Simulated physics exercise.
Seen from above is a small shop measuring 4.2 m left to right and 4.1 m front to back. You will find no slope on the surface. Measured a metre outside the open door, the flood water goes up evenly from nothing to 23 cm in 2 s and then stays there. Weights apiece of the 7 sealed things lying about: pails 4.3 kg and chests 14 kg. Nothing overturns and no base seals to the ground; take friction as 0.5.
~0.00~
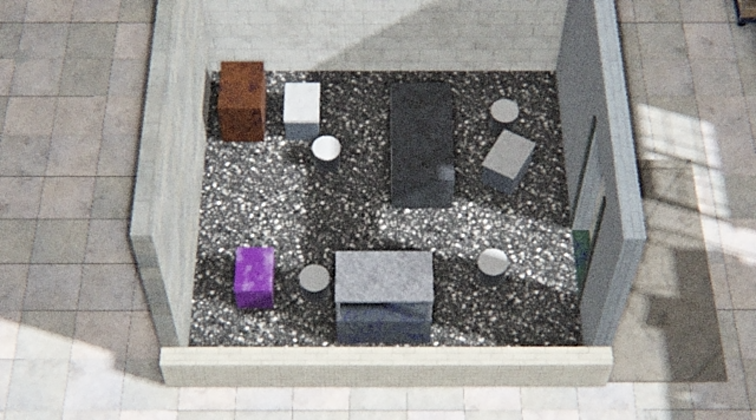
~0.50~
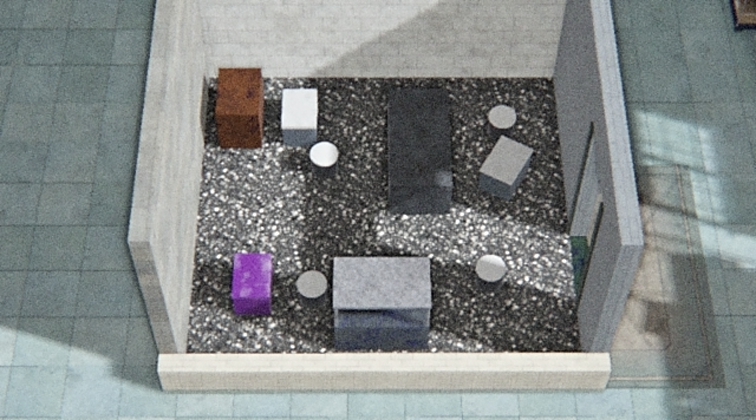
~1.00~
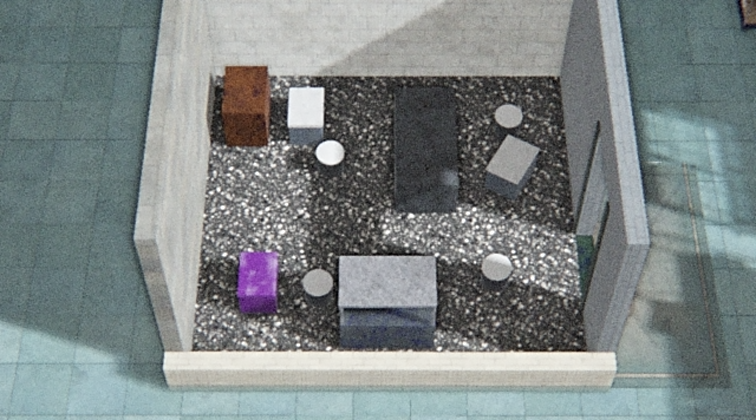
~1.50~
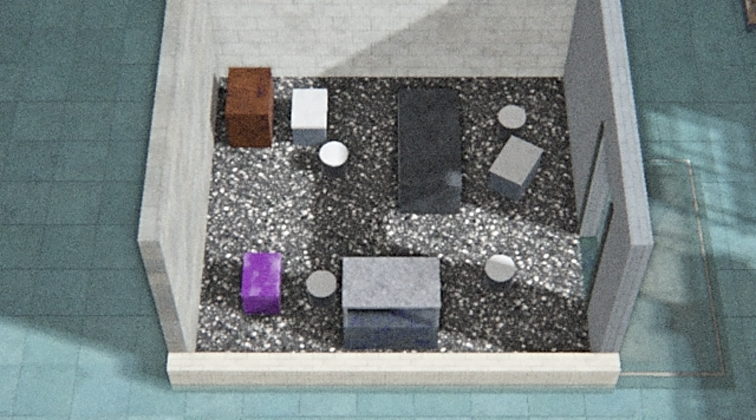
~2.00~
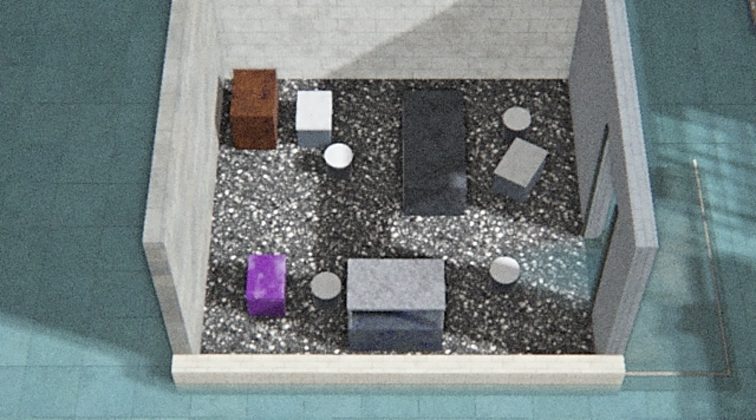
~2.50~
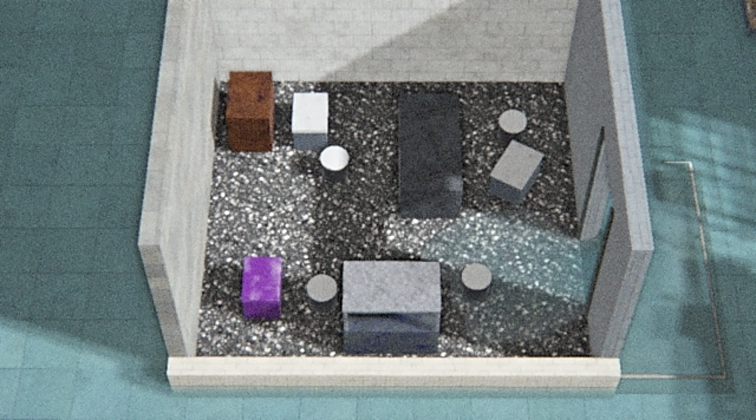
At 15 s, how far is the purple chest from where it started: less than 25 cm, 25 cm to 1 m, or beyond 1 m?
Movement: Limited.
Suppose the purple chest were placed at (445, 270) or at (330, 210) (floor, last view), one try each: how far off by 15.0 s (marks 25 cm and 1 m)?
In turn: It ends far away; it is nudged along.
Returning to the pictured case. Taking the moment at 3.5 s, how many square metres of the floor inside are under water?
Wet: Near 6.0 m2.
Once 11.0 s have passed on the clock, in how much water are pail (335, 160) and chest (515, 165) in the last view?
Depth approx. 7 cm / 4 cm.
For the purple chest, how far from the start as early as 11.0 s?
About 60 cm by then.
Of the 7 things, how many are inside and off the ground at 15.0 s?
At that moment 7.
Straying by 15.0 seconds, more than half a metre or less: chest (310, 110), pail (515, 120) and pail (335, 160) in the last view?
First greater, then smaller, then greater.
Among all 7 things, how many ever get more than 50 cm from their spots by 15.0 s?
5.
After 3.5 s the purple chest is near (262, 278), 0.0 m from its start, aground; 0 afloat.
After 6.8 s the purple chest is near (248, 279), 0.2 m from its start, afloat; 2 afloat.
After 11.0 s the purple chest is near (315, 279), 0.6 m from its start, afloat; 5 afloat.
After 15.0 s the purple chest is near (267, 229), 0.6 m from its start, afloat; 7 afloat.
